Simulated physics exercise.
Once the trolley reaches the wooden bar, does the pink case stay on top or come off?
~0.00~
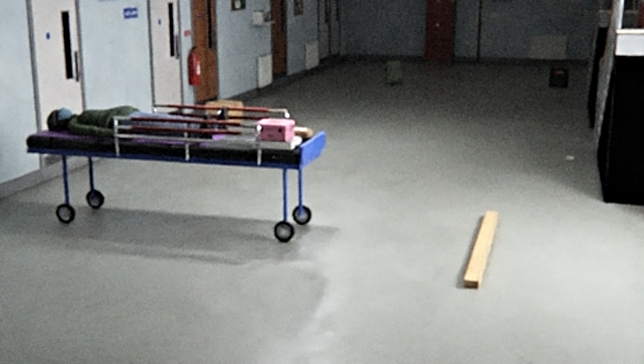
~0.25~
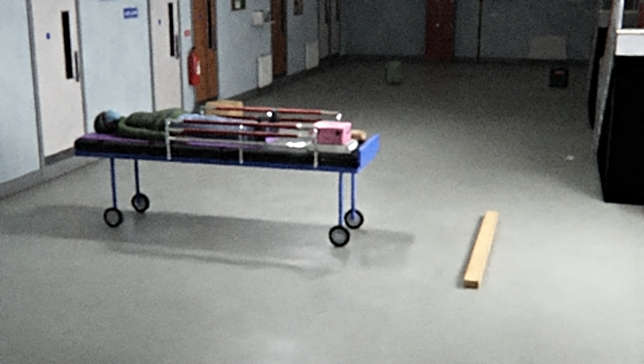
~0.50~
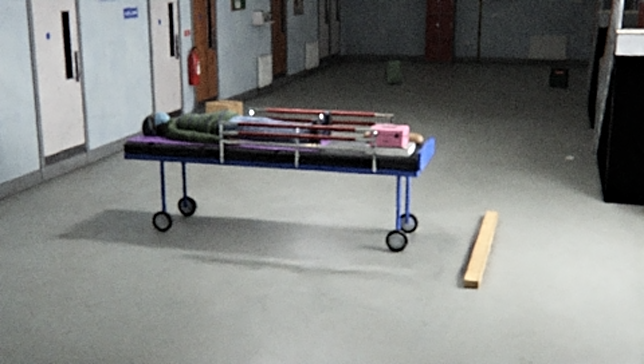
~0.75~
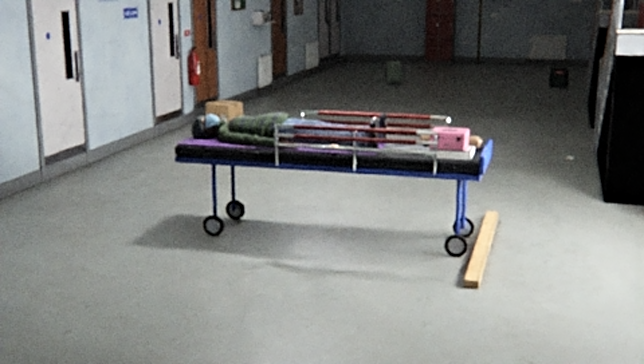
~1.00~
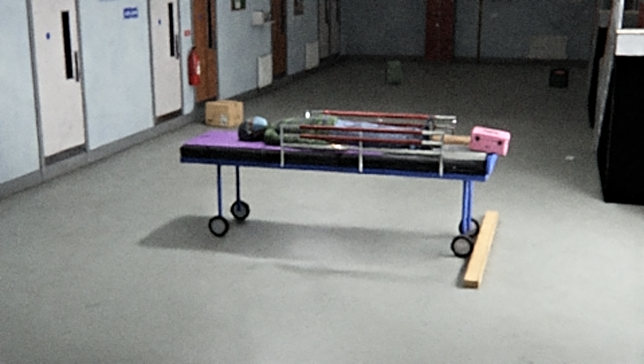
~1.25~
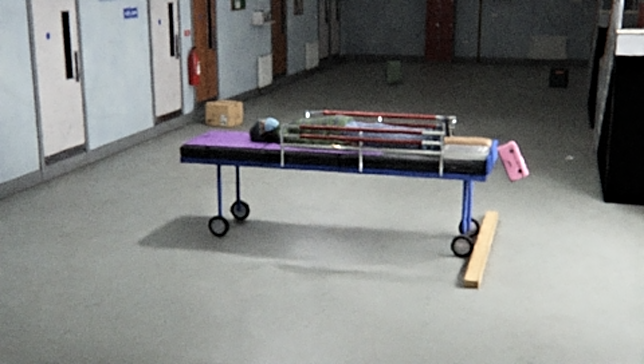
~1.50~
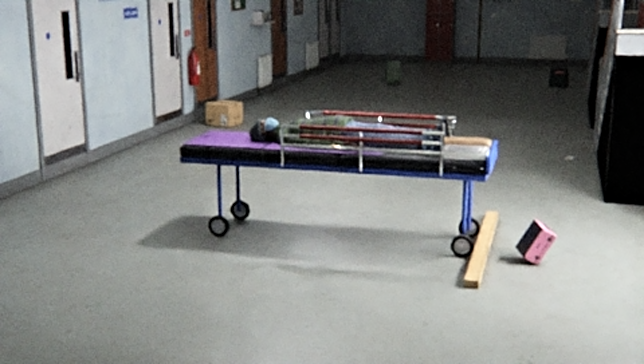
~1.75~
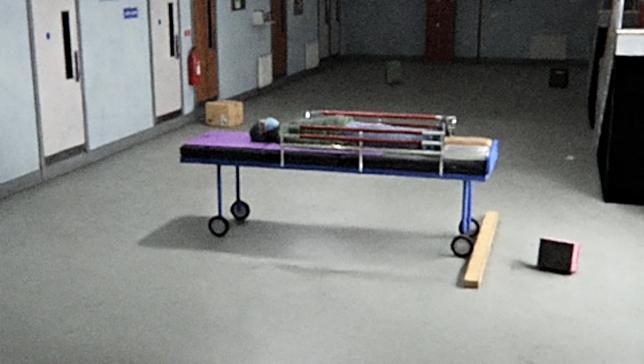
The pink case comes off. It slides over the front end of the trolley and ends up on the floor beyond the bar.
